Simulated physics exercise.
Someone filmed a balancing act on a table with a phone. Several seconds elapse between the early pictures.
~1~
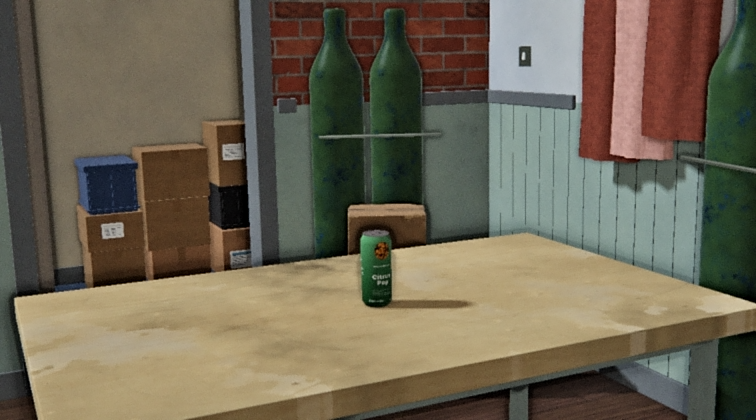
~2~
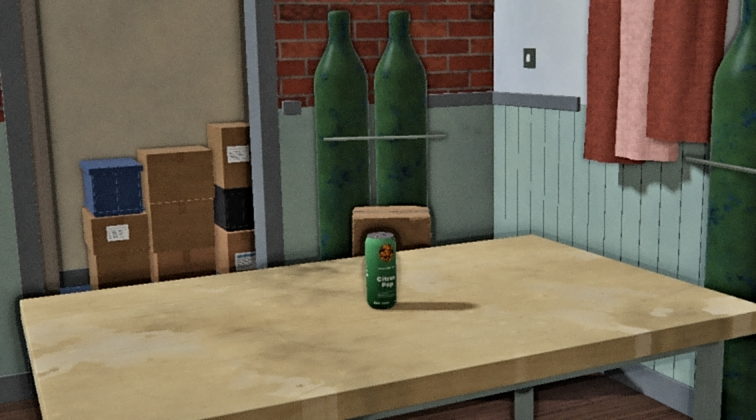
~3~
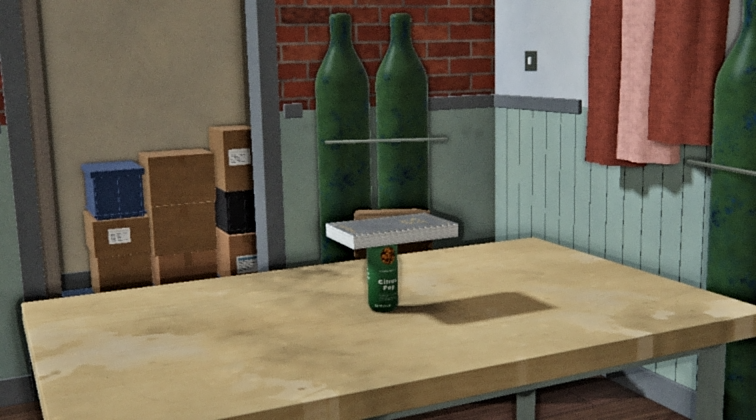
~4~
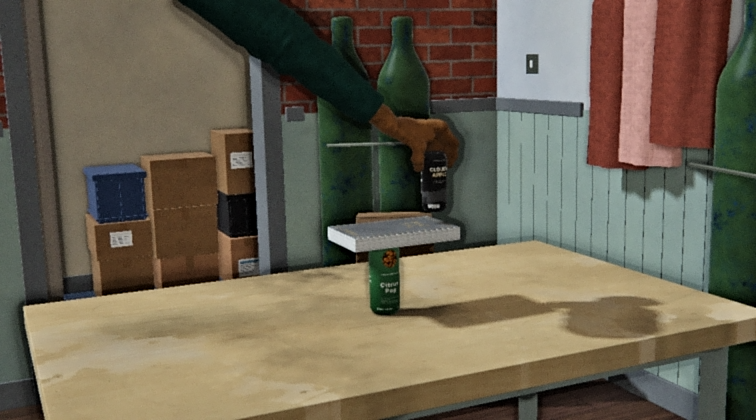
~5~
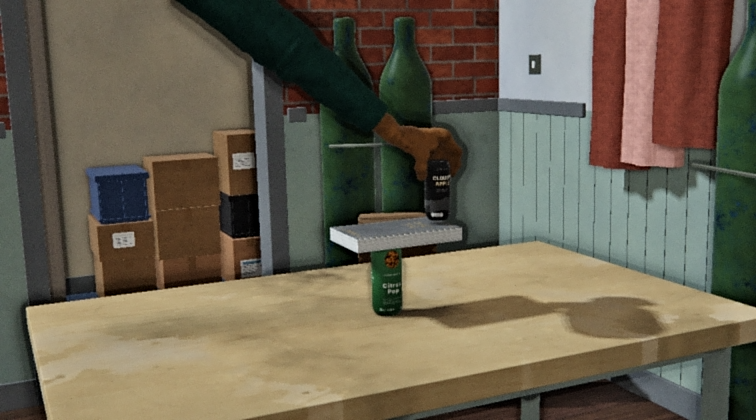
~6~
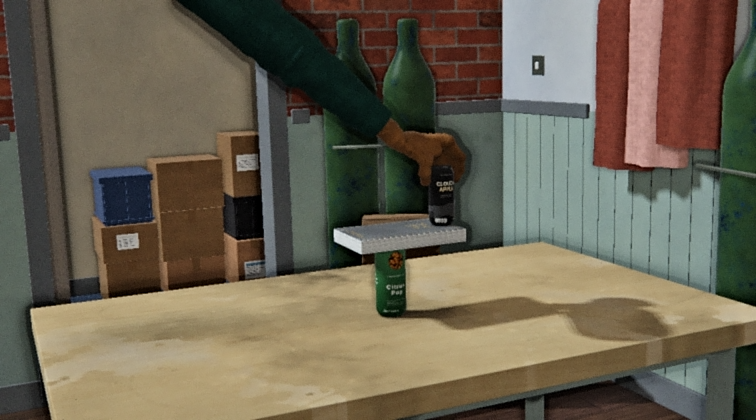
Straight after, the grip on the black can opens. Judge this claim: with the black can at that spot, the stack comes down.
The claim is right.
Then, 0.40 s after the last picture, black can now fallen; grey book tipped 58° from how it was.
Then, 0.50 s after the last picture, grey book now fallen.
Then, 0.80 s after the last picture, things are still on the move.
Then, 1.40 s after the last picture, as before.
By the end, fallen, grey book and black can; green can in place. The stack comes apart.
